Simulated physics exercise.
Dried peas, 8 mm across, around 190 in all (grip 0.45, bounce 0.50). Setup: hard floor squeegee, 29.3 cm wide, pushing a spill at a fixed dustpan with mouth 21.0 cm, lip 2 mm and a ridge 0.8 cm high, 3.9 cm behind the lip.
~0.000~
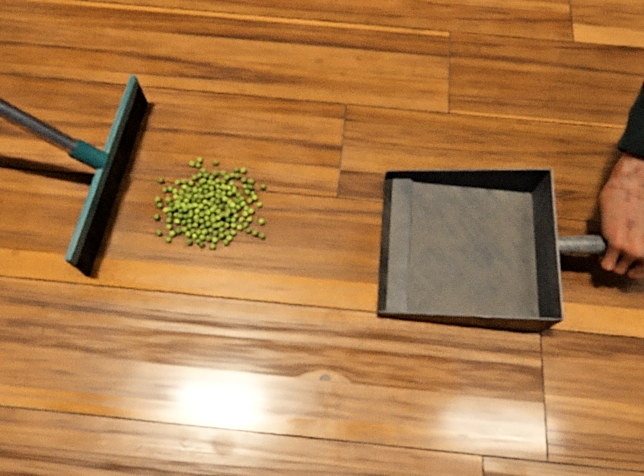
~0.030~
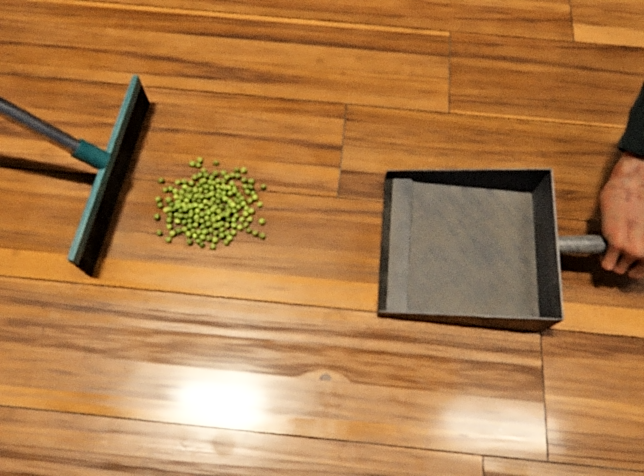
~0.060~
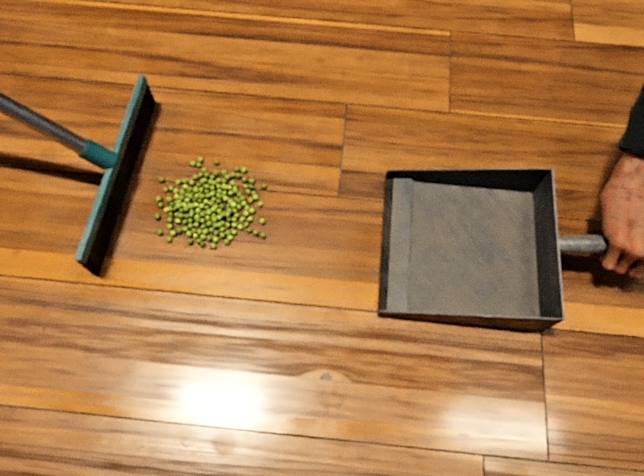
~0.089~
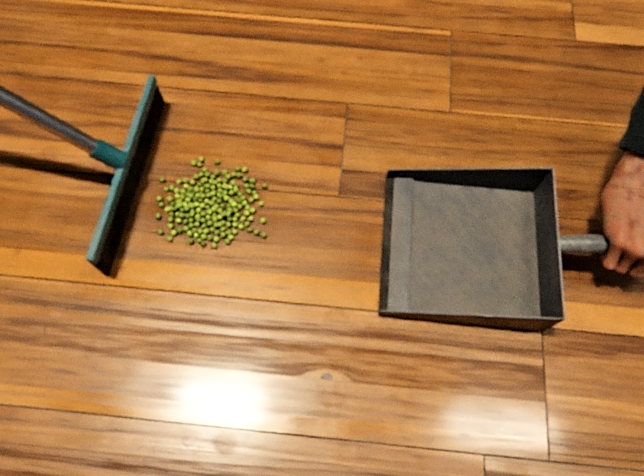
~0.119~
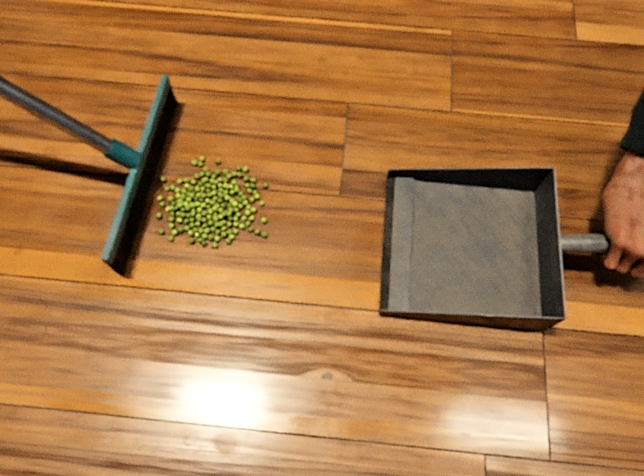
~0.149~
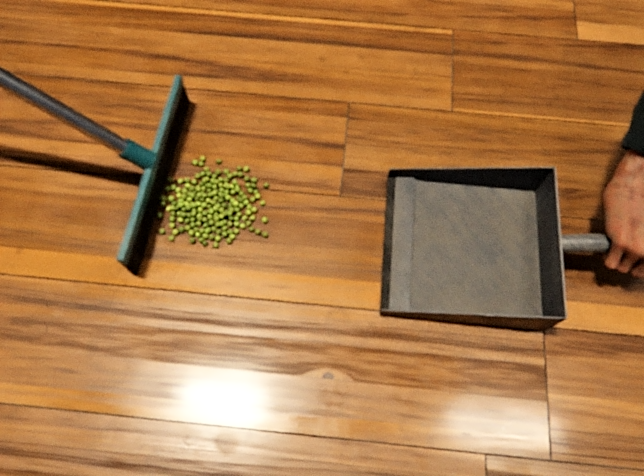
A hand holds a dustpan still while a green squeegee slides right to the peas.
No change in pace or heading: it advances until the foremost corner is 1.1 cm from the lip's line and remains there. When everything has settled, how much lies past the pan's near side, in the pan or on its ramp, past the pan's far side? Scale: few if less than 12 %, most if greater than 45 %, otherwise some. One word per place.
Near side - few; pan - some; far side - some.
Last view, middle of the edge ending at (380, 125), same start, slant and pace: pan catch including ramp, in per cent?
Some 10 per cent.
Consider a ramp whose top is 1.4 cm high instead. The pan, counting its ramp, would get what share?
In that case roughly 25 percent.
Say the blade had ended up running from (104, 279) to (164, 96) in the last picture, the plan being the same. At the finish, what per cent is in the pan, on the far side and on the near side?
Per cent by place - pan 30, far side 10, near side 20.
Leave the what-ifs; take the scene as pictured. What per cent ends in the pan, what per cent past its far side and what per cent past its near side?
Near: 5; pan: 30; far: 20 (percent).
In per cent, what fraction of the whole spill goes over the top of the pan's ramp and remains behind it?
Around 10 in a hundred.
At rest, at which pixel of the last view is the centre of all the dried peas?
About (390, 212).
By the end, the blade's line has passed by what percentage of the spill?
I'd say close to 0 per cent.
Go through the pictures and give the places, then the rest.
In the first picture, blade from (72, 261) to (135, 82), moved 0.0 cm, 0 of the pieces shifted so far; middle of the pieces at (210, 204); pan at (472, 253).
In the second picture, blade from (75, 260) to (137, 82), moved 0.3 cm, 0 of the pieces shifted so far; middle of the pieces at (211, 204).
In the third picture, blade from (82, 260) to (144, 82), moved 1.1 cm, 0 of the pieces shifted so far; middle of the pieces at (211, 204).
In the fourth picture, blade from (93, 260) to (153, 82), moved 2.5 cm, 0 of the pieces shifted so far; middle of the pieces at (212, 203).
In the fifth picture, blade from (108, 260) to (166, 82), moved 4.3 cm, 0 of the pieces shifted so far; middle of the pieces at (213, 203).
In the sixth picture, blade from (123, 260) to (180, 82), moved 6.2 cm, 1 of the pieces shifted so far; middle of the pieces at (213, 203); pan at (475, 251). The blade's pace is about 0.62 m/s, heading 4 degrees away from the viewer's side.
After 0.40 s, middle of the blade 17 cm from the lip; 0 % over the lip, far side 15 %, near side 0 %.
After 0.56 s, middle of the blade 7 cm from the lip; 0 % over the lip, far side 15 %, near side 0 %.
After 0.85 s, middle of the blade 2 cm from the lip; 35 % over the lip, far side 20 %, near side 5 %.
At rest (1.8 s), near side 5 %, pan 30 %, far side 20 %, in front of the lip or behind the blade 45 %.
